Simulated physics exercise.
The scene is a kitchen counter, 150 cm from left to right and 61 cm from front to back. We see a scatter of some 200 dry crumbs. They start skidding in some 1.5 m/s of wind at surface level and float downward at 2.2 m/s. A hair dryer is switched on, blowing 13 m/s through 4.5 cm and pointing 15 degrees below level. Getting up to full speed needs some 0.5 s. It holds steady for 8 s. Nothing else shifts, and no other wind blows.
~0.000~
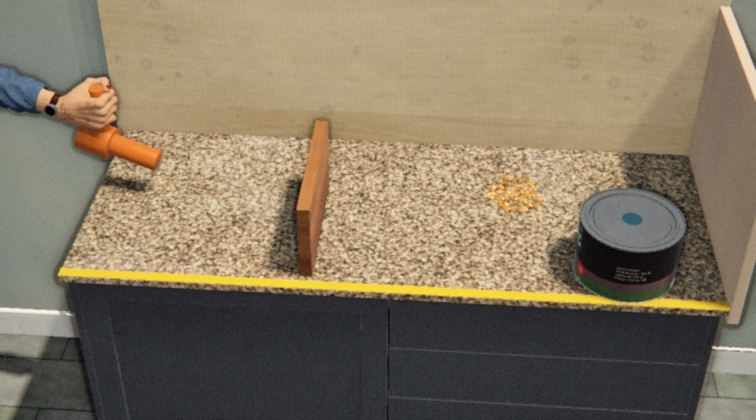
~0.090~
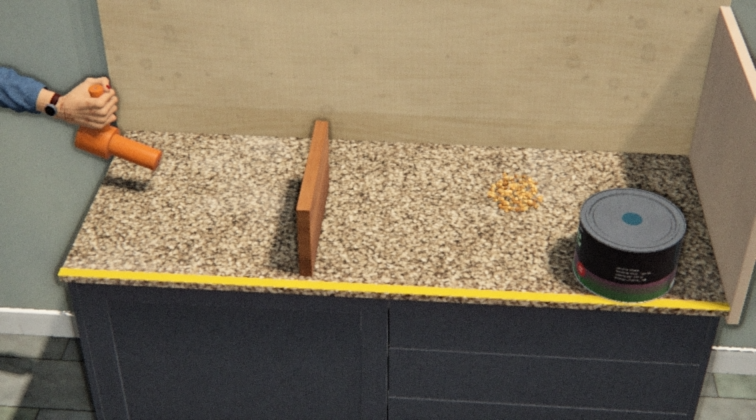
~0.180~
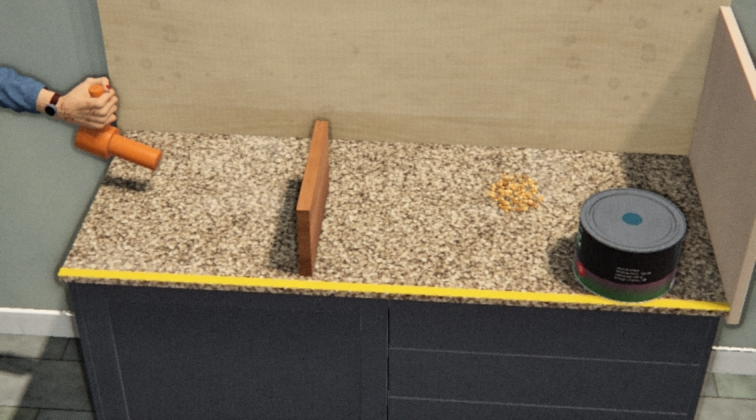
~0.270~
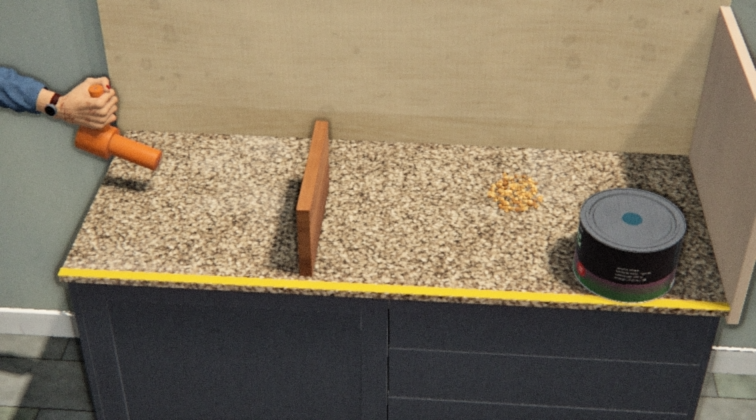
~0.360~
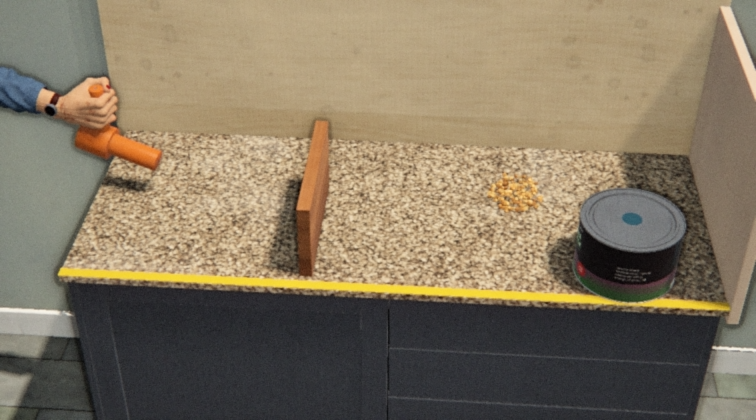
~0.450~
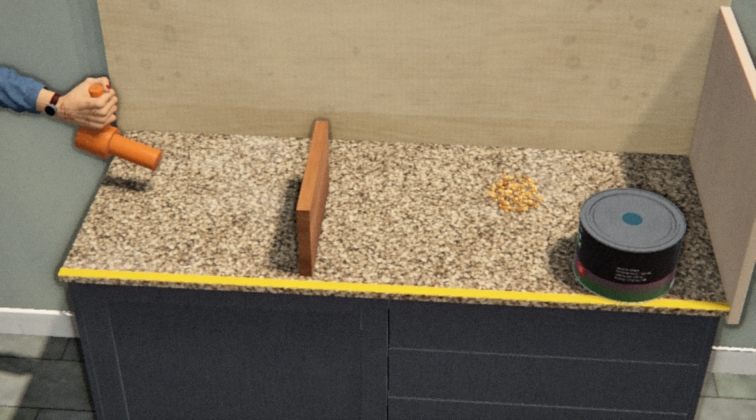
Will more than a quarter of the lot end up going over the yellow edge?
No: The share over that edge stays at or under a quarter.
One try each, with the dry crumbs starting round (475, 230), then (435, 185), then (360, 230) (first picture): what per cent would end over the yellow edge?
Results, one try each: 0 %, 0 %, 0 %.
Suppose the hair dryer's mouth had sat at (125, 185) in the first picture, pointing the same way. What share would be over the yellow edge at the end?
That gives roughly 0 % in the end.
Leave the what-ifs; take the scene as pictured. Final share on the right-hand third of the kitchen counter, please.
I'd put it at about 90 percent.
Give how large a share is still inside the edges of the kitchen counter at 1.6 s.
Near 100 %.
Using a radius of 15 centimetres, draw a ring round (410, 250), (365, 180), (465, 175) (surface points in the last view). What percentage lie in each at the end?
Estimates in listed order: 0 %; 0 %; 40 %.
After 1.6 s, 0 % are over the yellow edge; the middle of those still in play is near (516, 194); 100 % have settled or left.
After 2.6 s, 0 % are over the yellow edge; the middle of those still in play is near (516, 194); 100 % have settled or left.
After 4.4 s, 0 % are over the yellow edge; the middle of those still in play is near (516, 194); 100 % have settled or left.
After 8.0 s, at the end, 0 % are over the yellow edge; the middle of those still in play is near (516, 194).
